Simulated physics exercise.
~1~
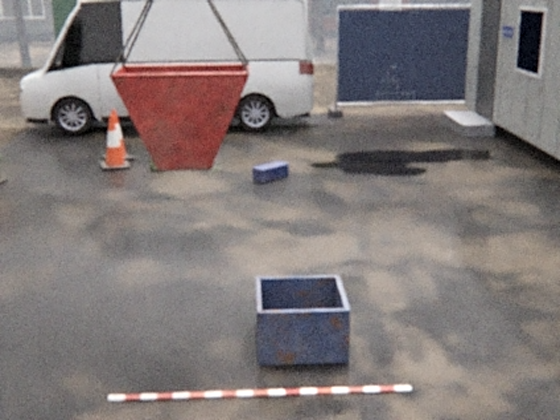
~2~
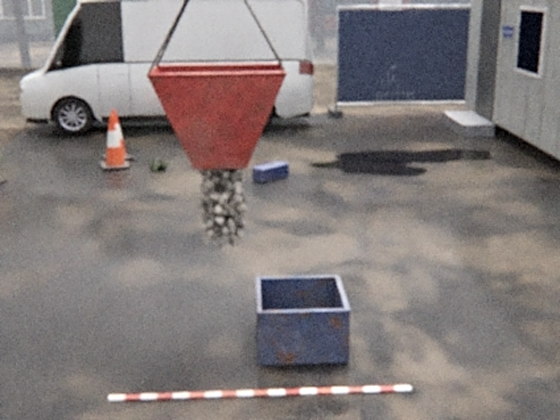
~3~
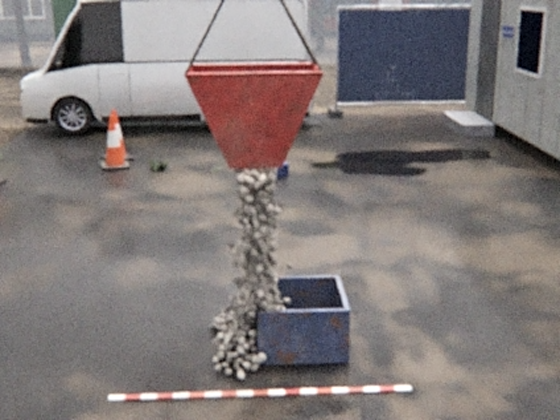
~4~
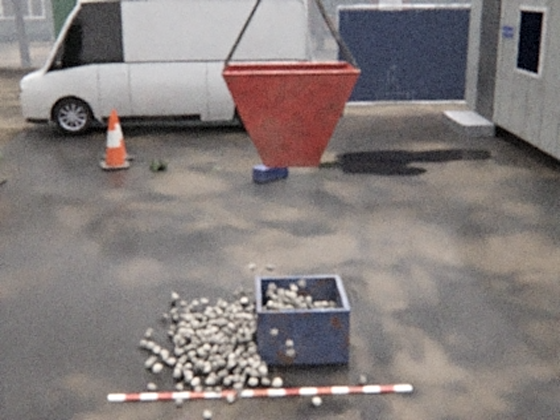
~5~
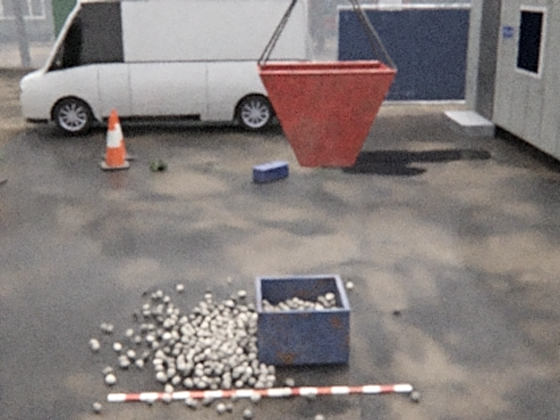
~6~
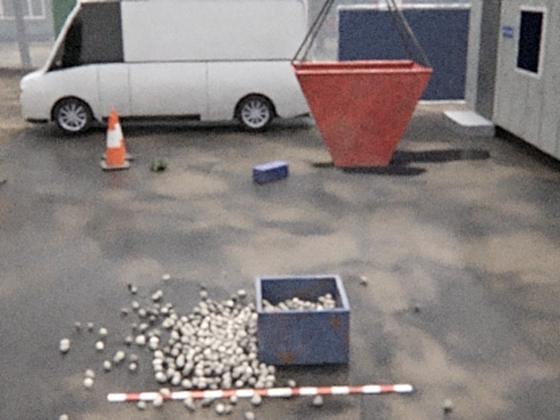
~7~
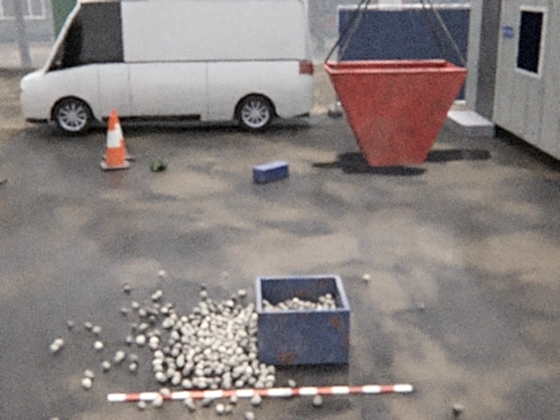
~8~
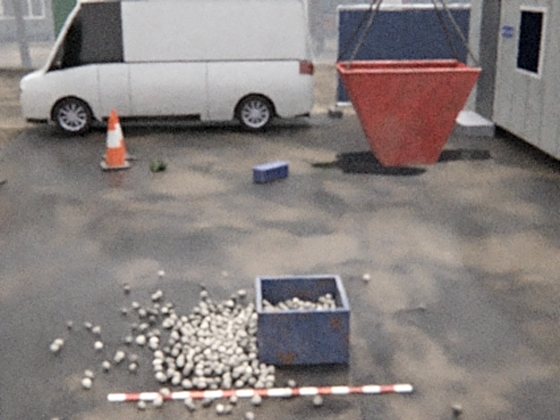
To begin with, a red skip hangs from cables over a wet yard, with a white van, an orange cone and an open blue bin in view. As the skip moves right, round grey stones start pouring from its bottom. The stream drops to the ground just left of the bin, then spills across its near edge and into it. Soon the skip is empty and continues rightwards, while stones scatter over the ground and around the striped staff. Finally, roughly half lie in the bin, nearly as many are heaped to its left, and a few rest beyond it.
